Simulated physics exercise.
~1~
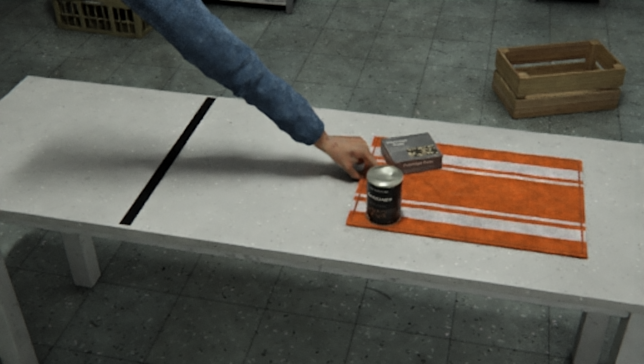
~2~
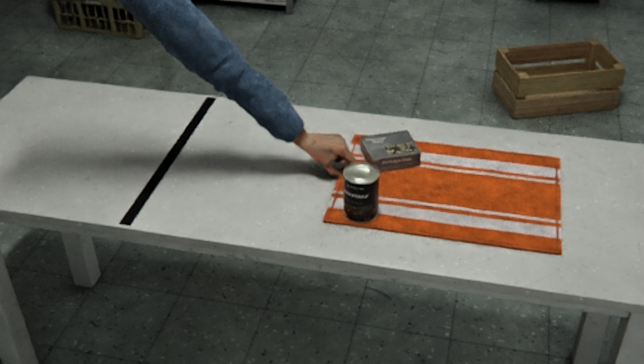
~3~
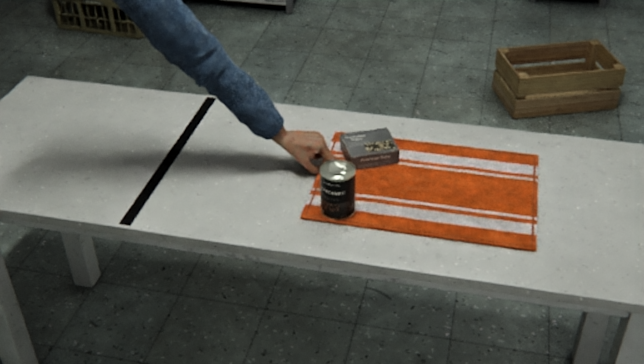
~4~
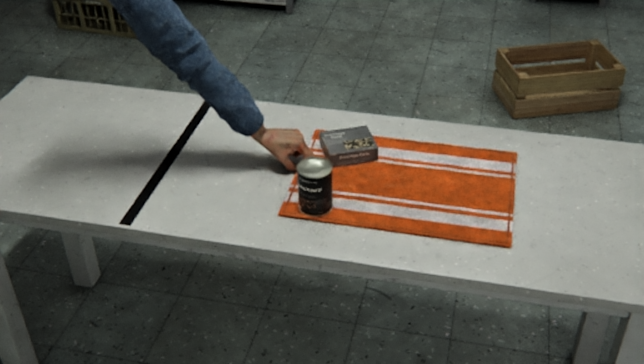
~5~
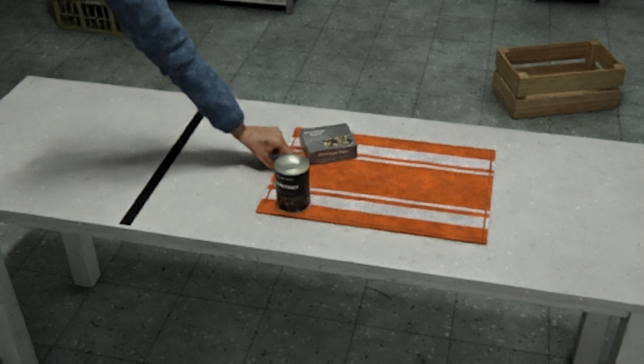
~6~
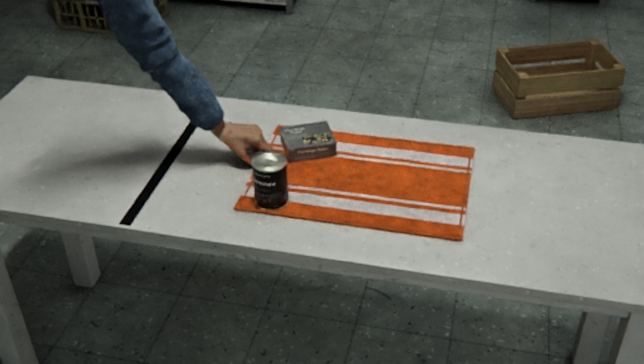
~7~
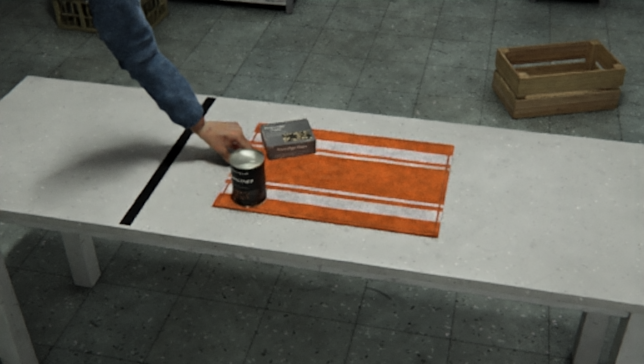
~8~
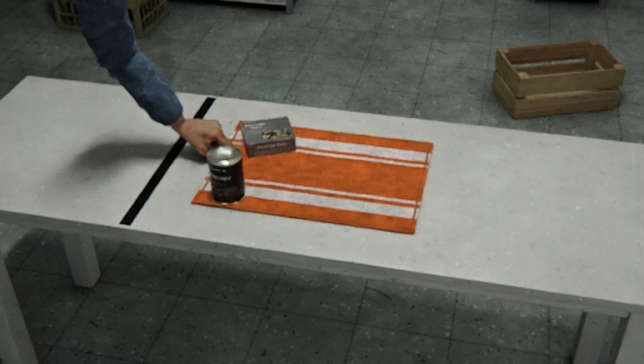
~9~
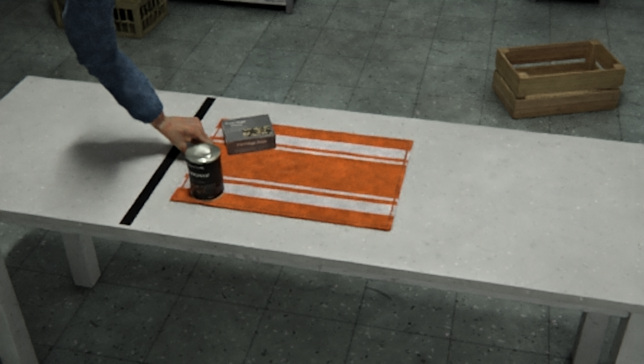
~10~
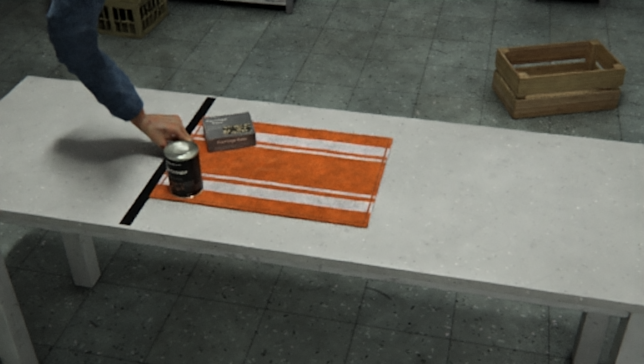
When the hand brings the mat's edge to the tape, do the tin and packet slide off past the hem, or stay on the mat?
Both stay on the mat. The grey packet and the black tin are still on the cloth when its edge reaches the tape, with the tin upright.
